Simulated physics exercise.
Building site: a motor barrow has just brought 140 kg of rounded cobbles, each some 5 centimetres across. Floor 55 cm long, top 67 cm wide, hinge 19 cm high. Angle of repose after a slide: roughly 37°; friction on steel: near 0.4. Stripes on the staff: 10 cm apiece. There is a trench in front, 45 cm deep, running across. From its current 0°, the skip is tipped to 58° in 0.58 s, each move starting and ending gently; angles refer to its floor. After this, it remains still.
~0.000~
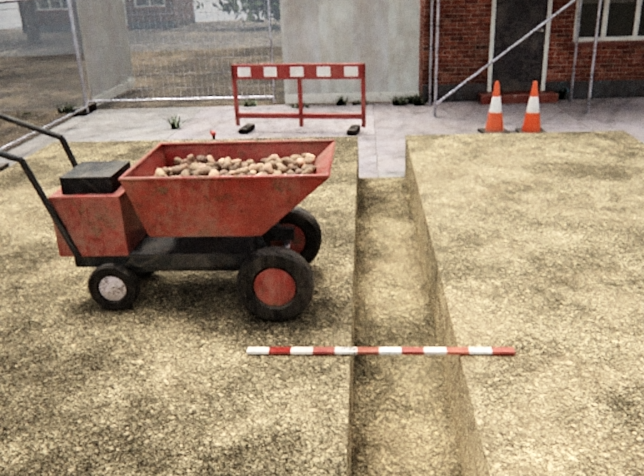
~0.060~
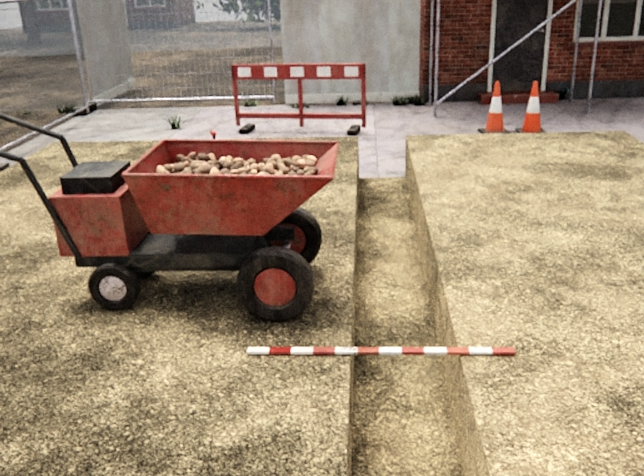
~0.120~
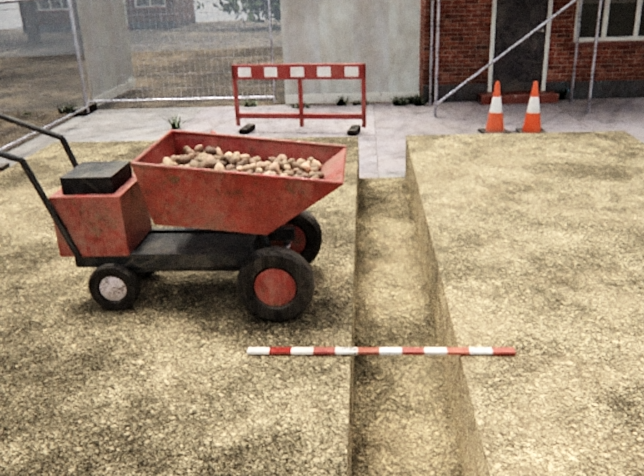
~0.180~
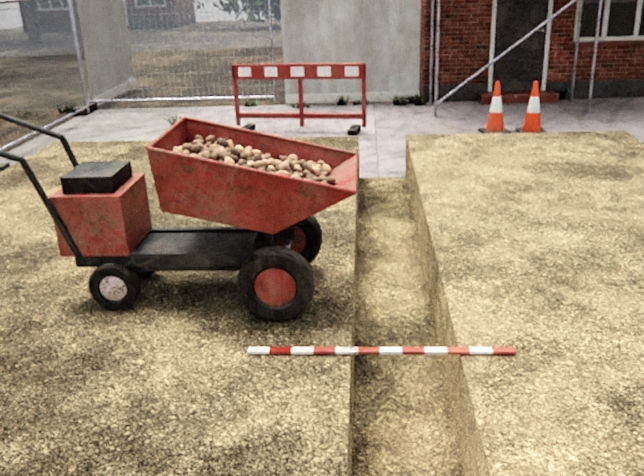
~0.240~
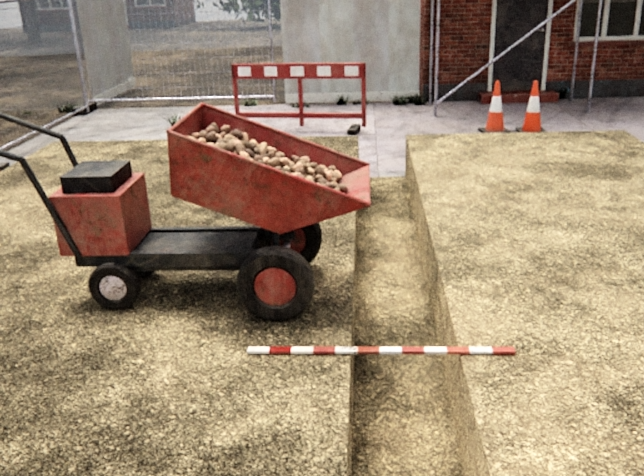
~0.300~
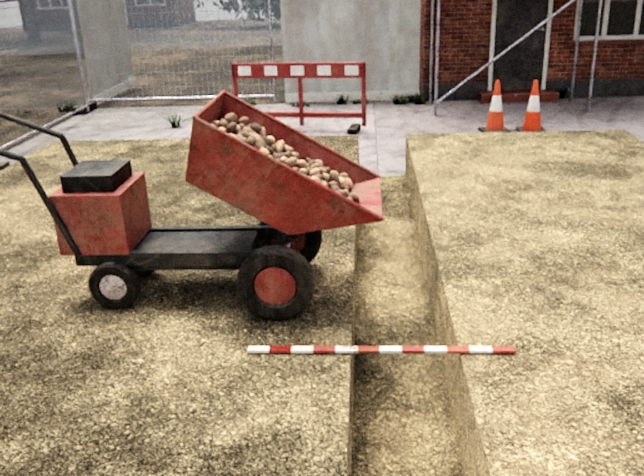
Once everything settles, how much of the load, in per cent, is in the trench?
Once it settles, about 54 per cent of the load is there.
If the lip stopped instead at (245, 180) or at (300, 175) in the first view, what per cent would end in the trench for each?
First place: Near 100%; second place: Near 75%.
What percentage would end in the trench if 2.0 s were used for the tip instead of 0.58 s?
That works out at about 80 in a hundred.
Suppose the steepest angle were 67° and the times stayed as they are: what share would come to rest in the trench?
About 50%.
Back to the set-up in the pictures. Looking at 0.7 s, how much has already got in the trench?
I'd say near 10 per cent at that time.
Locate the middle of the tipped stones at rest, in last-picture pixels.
Middle at around (438, 339), I'd say.
After 0.4 s the floor is at 48°; 100 % in the skip; the foremost stones are at (372, 225).
After 0.7 s the floor is at 58°; 92 % in the skip, 8 % in the trench; the foremost stones are at (441, 263).
After 1.0 s the floor is at 58°; 36 % in the skip, 23 % in the trench, 41 % past the trench; the foremost stones are at (565, 280).
After 3.0 s the floor is at 58°; 0 % in the skip, 54 % in the trench, 46 % past the trench; the foremost stones are past the picture's edge.
